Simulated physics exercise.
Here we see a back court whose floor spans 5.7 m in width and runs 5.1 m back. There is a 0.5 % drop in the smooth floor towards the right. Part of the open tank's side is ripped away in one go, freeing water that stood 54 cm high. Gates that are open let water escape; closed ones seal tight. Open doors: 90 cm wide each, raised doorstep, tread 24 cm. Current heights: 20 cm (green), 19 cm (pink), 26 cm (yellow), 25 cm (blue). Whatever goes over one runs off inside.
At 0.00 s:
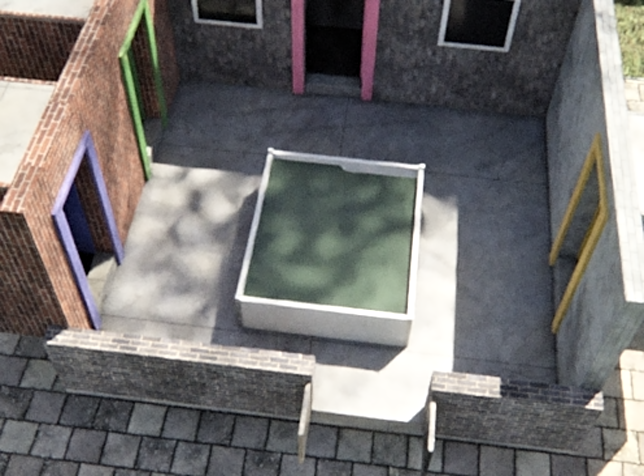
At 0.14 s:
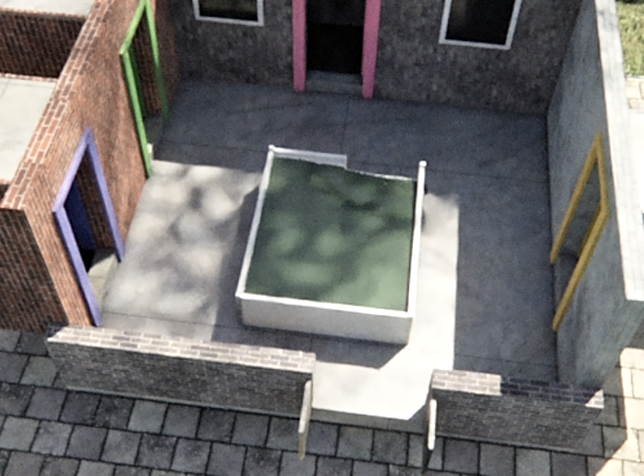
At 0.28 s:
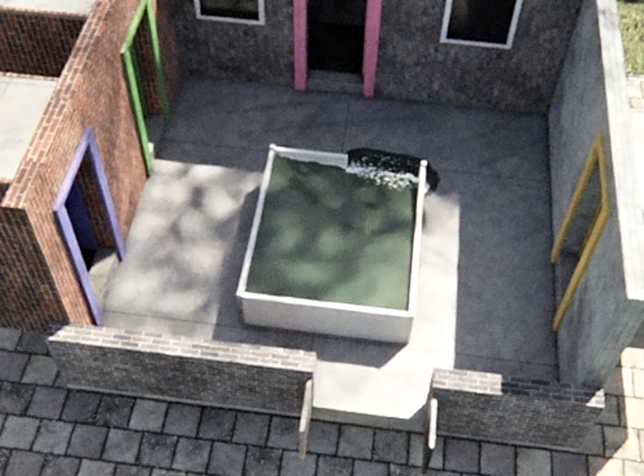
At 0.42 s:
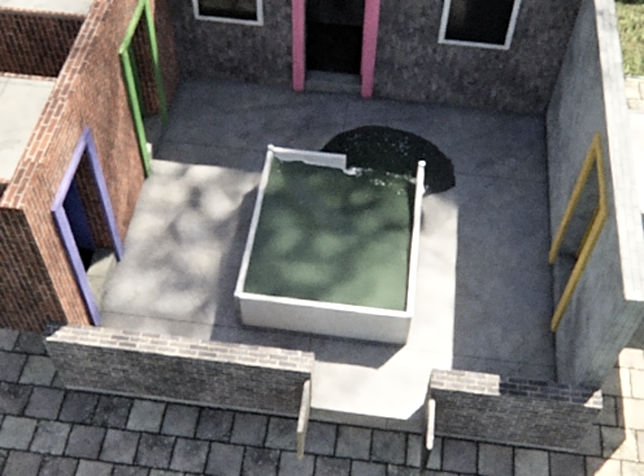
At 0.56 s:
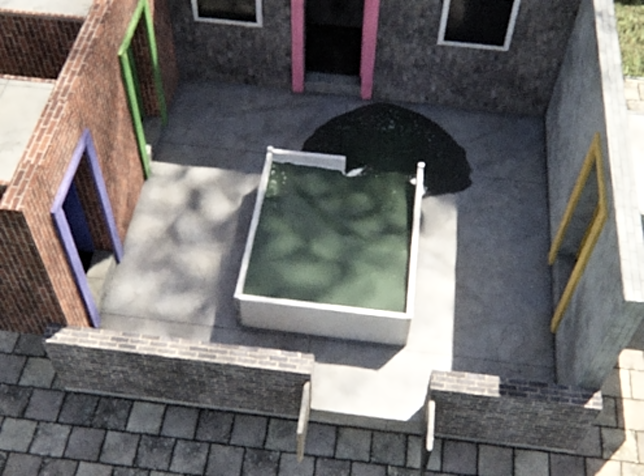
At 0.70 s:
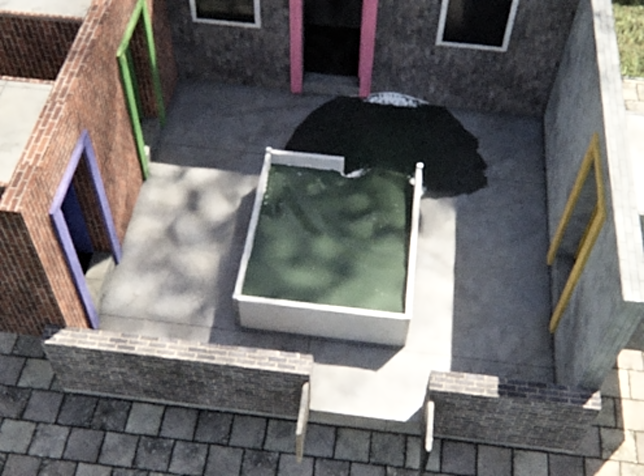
At first, dark green water sits still in an open, white-walled tank in the middle of a walled court with coloured doorways. Part of the tank's far side gives way toward the right, and water pours out with white froth, then spreads as a dark pool across the floor, reaching near the pink doorway.
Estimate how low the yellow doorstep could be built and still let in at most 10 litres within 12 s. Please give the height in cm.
I would say 9 cm or so.
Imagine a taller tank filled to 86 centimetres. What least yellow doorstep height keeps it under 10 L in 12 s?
A step of about 15 cm does it.
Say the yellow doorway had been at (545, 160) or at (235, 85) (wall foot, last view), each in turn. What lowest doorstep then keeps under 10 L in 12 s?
First place around 23 cm, second around 8.0 cm.
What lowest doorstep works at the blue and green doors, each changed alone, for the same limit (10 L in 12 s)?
You'd want about 7.5 centimetres at blue and about 8.5 centimetres at green.
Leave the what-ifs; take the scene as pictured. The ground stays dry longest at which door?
That would be the blue door.
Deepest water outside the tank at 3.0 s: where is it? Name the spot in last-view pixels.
Near (537, 118).
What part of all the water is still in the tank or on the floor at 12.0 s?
Roughly 86 in a hundred.
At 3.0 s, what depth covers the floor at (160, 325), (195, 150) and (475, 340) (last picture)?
Close to 0, 3 and 0 cm deep.
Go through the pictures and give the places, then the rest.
In the first frame, still water, 54 cm deep, in the open tank at (335, 233); the yellow door at (574, 248) is dry.
In the second frame, water pours out on the far side and has run 0.3 m, to a hidden place; about 10 cm deep outside, 54 cm at the back.
In the third frame, the front is at (357, 153), 0.7 m from the gap on the far side; 0.8 m2 of floor is wet, 54 cm left at the back.
In the fourth frame, the front is at (375, 129), 1.2 m from the gap on the far side; 1.7 m2 of floor is wet, 54 cm left at the back.
In the fifth frame, water pours out on the far side and has run 1.8 m, to (386, 107); about 5 cm deep outside, 54 cm at the back.
In the sixth frame, the gap is on the far side, the front 1.9 m out at (435, 107); the back of the open tank holds 54 cm; the yellow door at (572, 247), 2.8 m from the gap, is still 2.1 m from the nearest water.
After 1.4 s water covers 20 % of the floor, deepest (33 cm) near (387, 191); it has not reached the yellow door.
After 3.0 s water covers 45 % of the floor, deepest (34 cm) near (537, 118); 4 cm at the yellow door, 0 litres in over its 26 cm doorstep.
After 12.0 s water covers 95 % of the floor, deepest (12 cm) near (457, 408); 11 cm at the yellow door, 0 litres in over its 26 cm doorstep.
At the yellow door as built, the water arrived by 2.9 s and peaked near 12 cm at 10.4 s.
Run again over the same 12 s with other heights there, 18 litres in over 7.5 cm, 3 litres over 10.5 cm. The limit of 10 litres is kept from about 9 cm up.
